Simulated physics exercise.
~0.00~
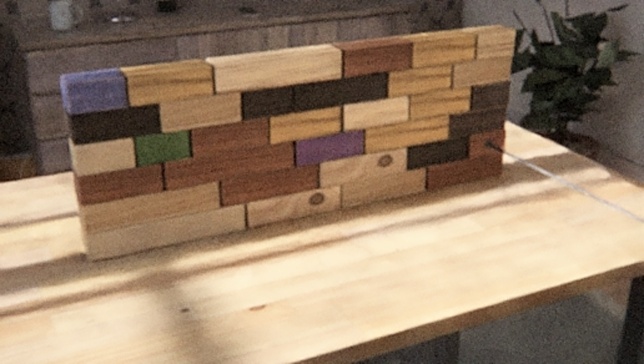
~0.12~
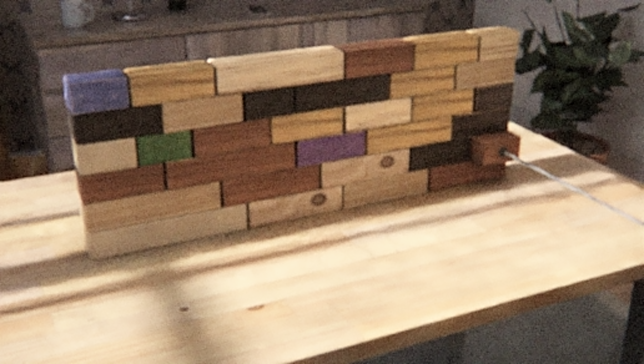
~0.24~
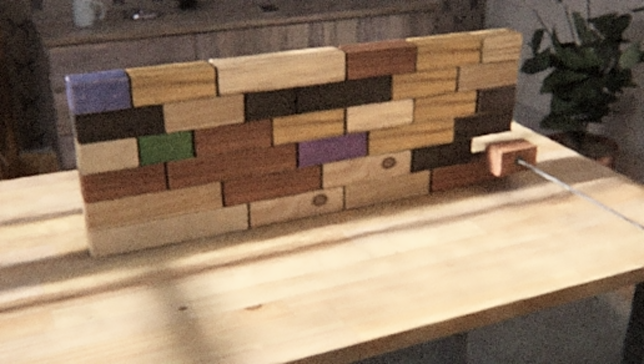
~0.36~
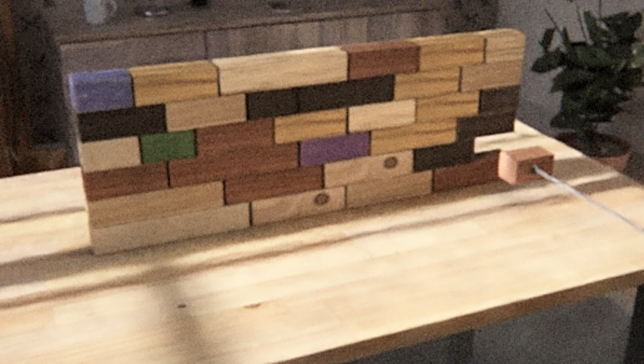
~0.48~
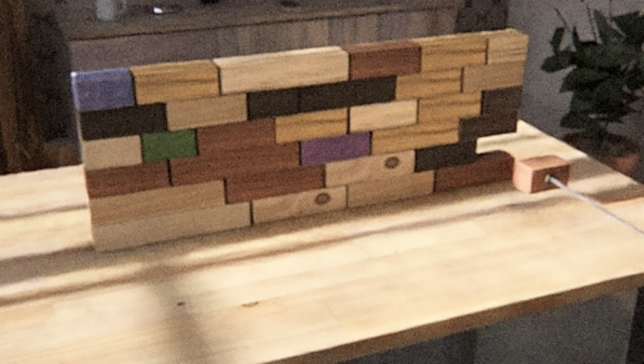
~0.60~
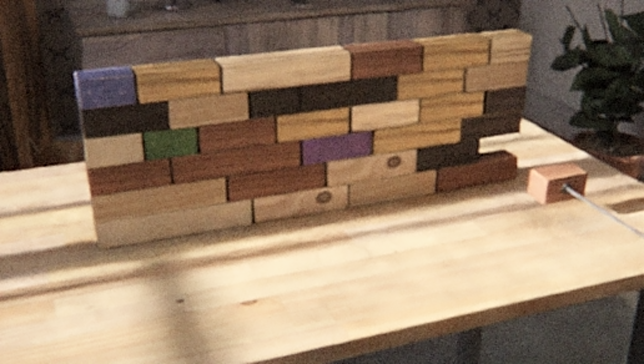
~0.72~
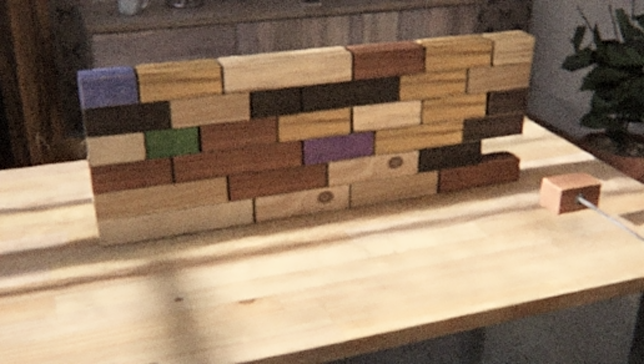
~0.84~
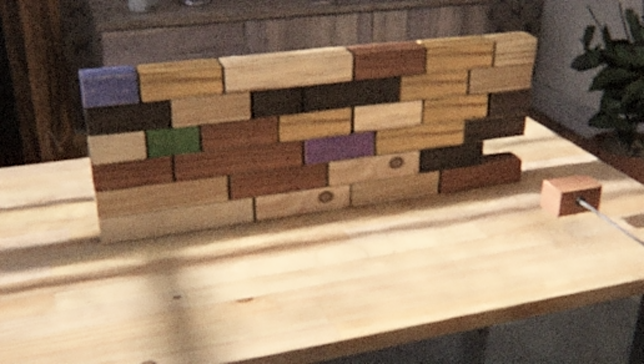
A reddish wooden block slides out of the wall's right end on a thin rod, and the wall stays standing.
